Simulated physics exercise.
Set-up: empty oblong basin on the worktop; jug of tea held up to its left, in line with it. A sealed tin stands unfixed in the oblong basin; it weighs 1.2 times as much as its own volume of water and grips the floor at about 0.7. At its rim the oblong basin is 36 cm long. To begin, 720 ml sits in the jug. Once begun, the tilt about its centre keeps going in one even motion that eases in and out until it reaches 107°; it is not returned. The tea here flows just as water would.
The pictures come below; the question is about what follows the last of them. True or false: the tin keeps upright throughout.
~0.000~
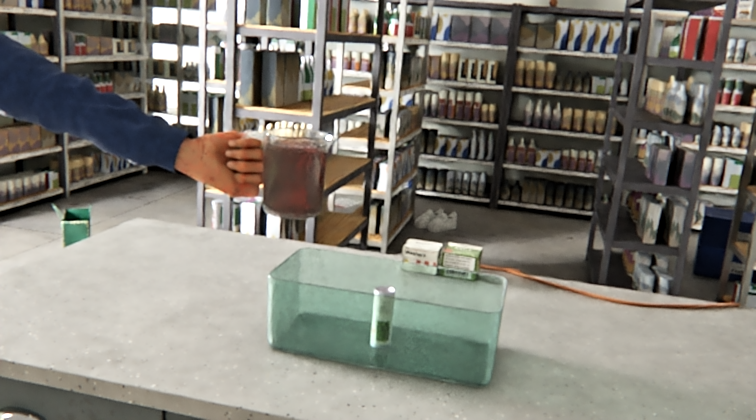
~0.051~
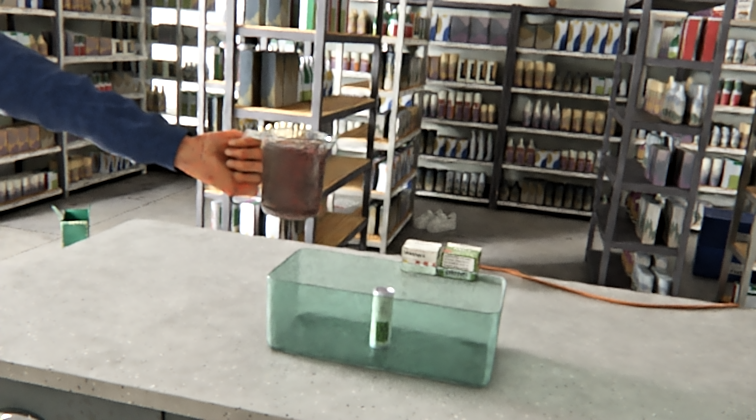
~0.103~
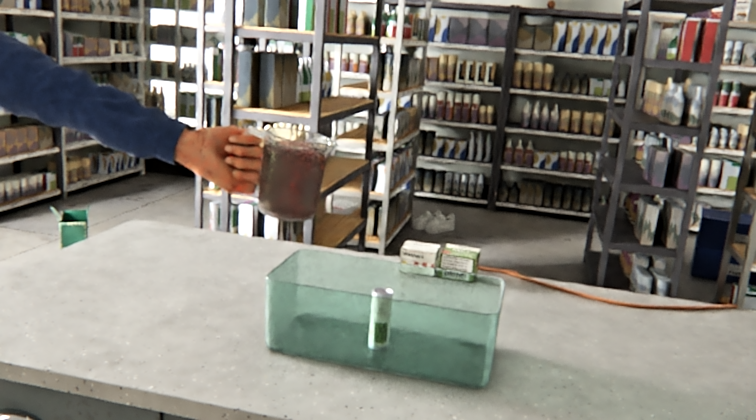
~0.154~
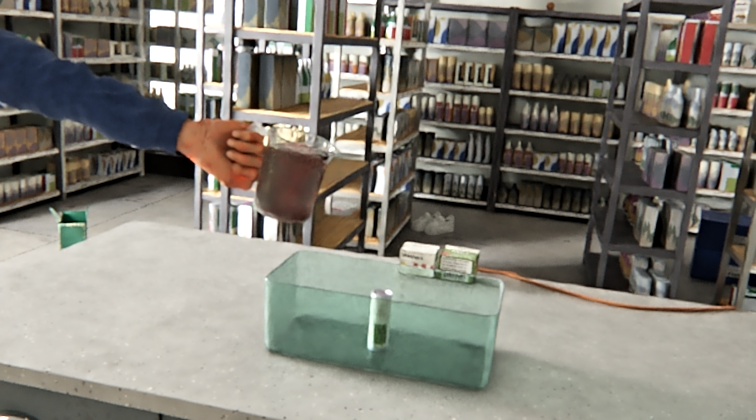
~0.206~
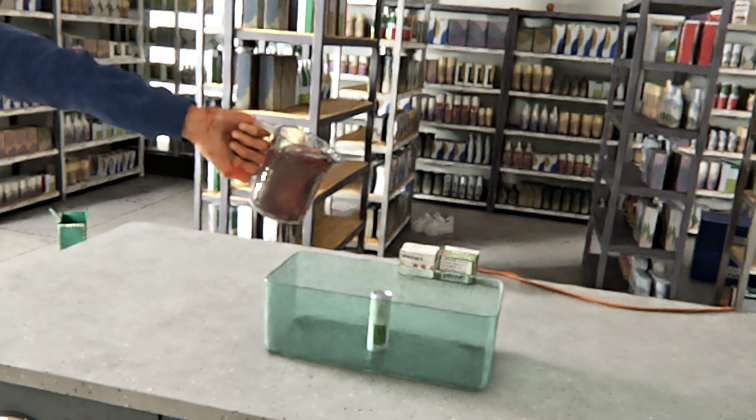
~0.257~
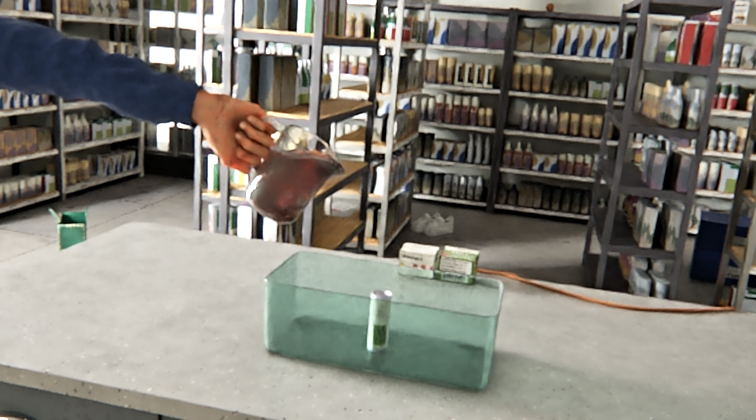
False.
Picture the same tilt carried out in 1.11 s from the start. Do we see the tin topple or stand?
In that case the tin overturns.
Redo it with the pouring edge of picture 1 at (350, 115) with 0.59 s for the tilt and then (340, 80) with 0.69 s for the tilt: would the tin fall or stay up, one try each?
Try 1: Still standing; try 2: Still standing.
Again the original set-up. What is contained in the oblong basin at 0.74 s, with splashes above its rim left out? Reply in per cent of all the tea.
It works out near 66 per cent.
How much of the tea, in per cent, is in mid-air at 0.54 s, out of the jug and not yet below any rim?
Estimate: Some 26 % of the total.
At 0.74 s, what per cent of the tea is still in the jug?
16 %.
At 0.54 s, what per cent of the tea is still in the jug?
Some 60 % of it is still there.
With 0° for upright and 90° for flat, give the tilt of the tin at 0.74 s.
Tilt: Around 5°.
By 0.54 s the tilt is 95° and 61 per cent is still to pour; the tin stands where it began.
By 0.74 s the tilt is 107° and 16 per cent is still to pour; the tin leans 5°.
By 0.96 s the tilt is 107° and 2 per cent is still to pour; the tin lies on its side.
By 1.19 s the tilt is 107° and 0 per cent is still to pour; the tin lies on its side.
At rest the tin lies on its side.
